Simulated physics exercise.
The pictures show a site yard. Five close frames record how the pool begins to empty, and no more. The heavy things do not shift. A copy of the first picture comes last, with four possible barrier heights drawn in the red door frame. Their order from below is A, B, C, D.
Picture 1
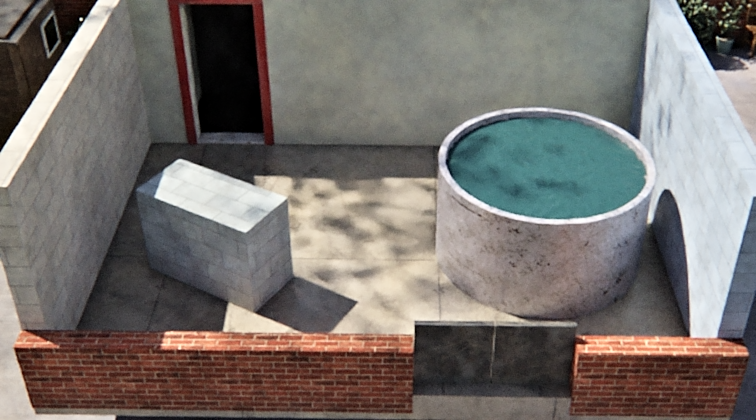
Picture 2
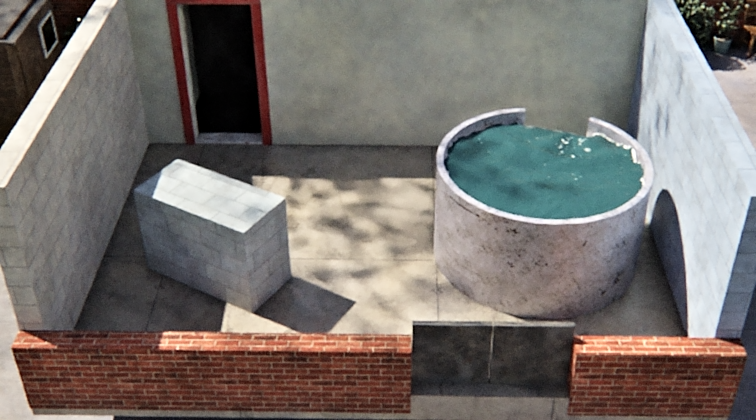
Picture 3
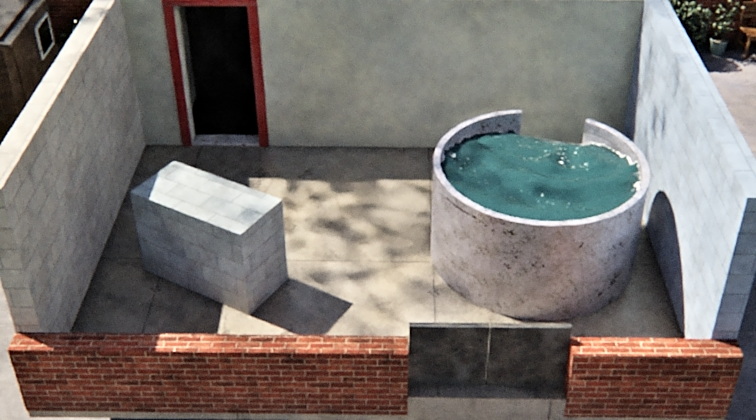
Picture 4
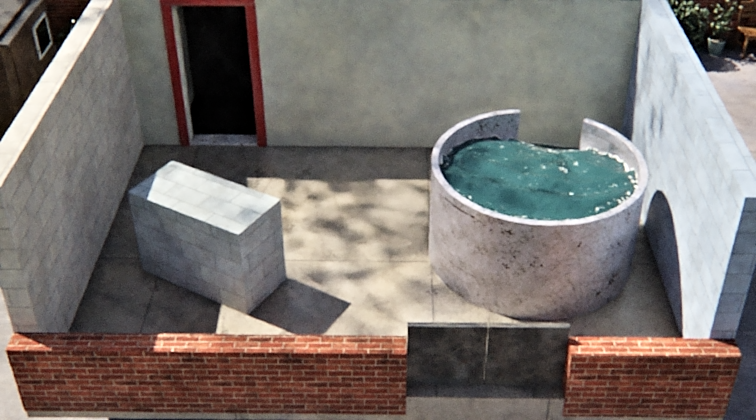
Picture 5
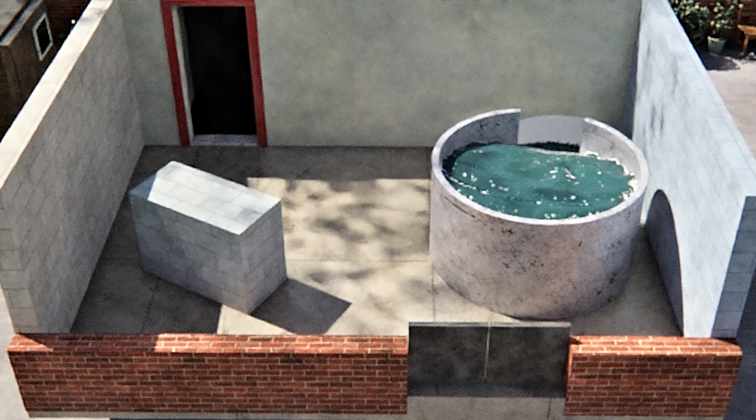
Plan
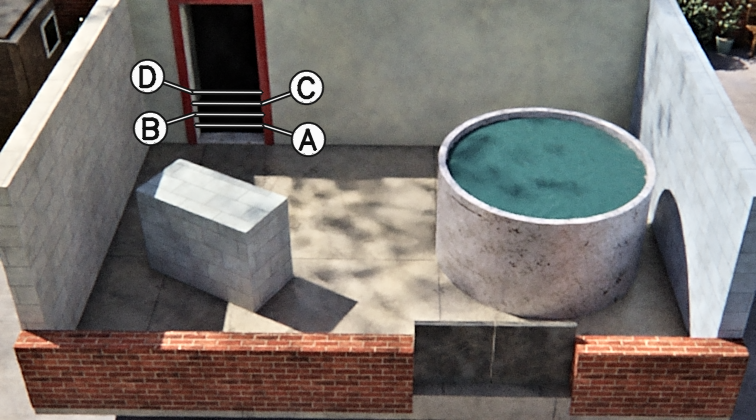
In this clip, a round stone pool of still green water stands in a walled yard beside a pale block; a gap opens in its back rim, and the water ripples and sinks lower inside.
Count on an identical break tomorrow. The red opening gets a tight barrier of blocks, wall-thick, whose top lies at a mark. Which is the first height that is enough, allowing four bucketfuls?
A will do.
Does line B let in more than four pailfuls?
No, that is safe.
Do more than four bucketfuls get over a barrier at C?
No.
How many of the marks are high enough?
All four.
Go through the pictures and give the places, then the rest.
Water in the pool at rest, its middle at (545, 167); foot of the red doorway at (232, 143); shut gate at (494, 331).
Water covers 2 % of the ground, its front hidden from here.
Water covers 4 % of the ground, its front hidden from here.
Water covers 8 % of the ground, its front hidden from here.
Water covers 11 % of the ground, its front hidden from here.
On the marked copy, A at (229, 125); B at (228, 114); C at (227, 103); D at (226, 92); from the bottom up A, B, C, D.
For line A, nothing gets over.
For line B, nothing gets over.
For line C, nothing gets over.
For line D, nothing gets over.
